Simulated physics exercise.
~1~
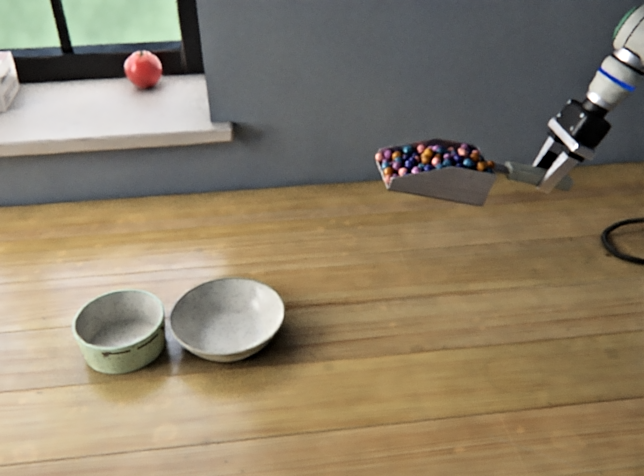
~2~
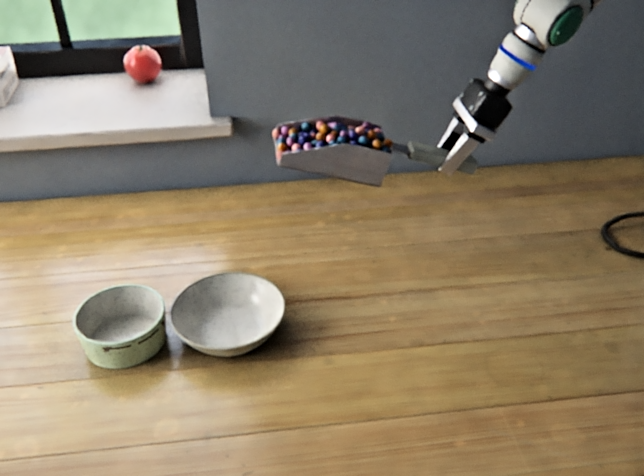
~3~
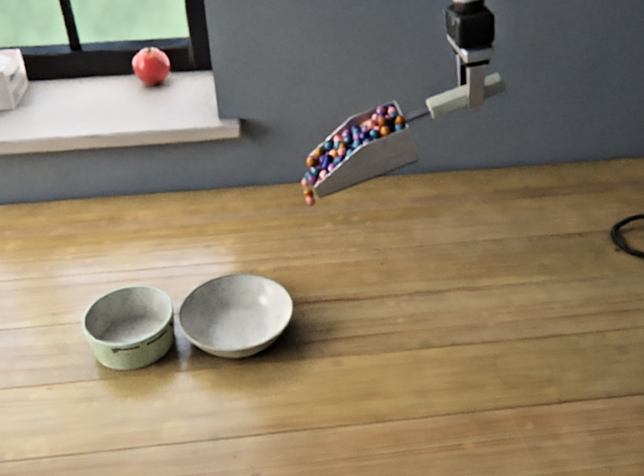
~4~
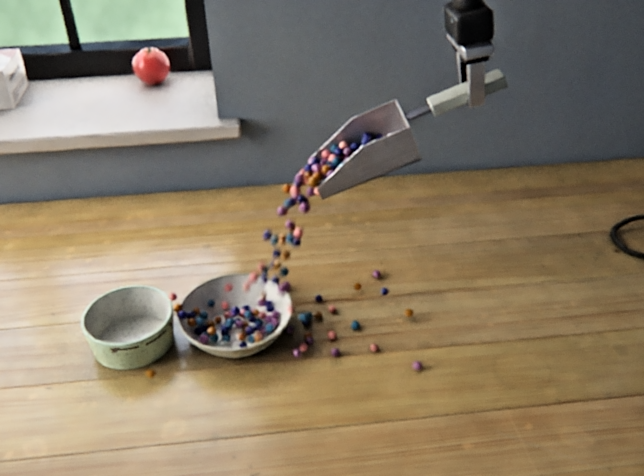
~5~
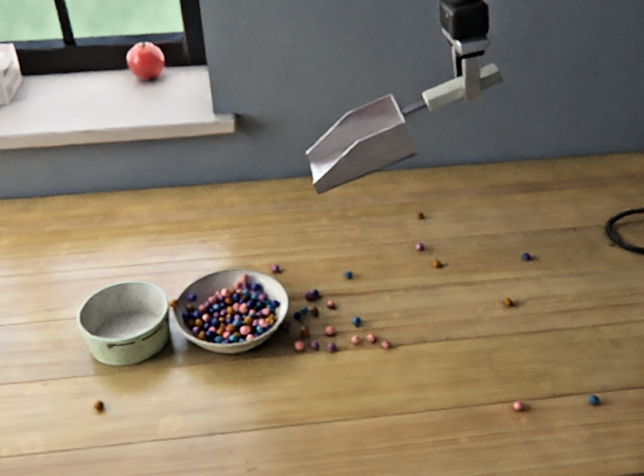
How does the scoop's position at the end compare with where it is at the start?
At the end the scoop is farther to the left and a little higher than at the start.
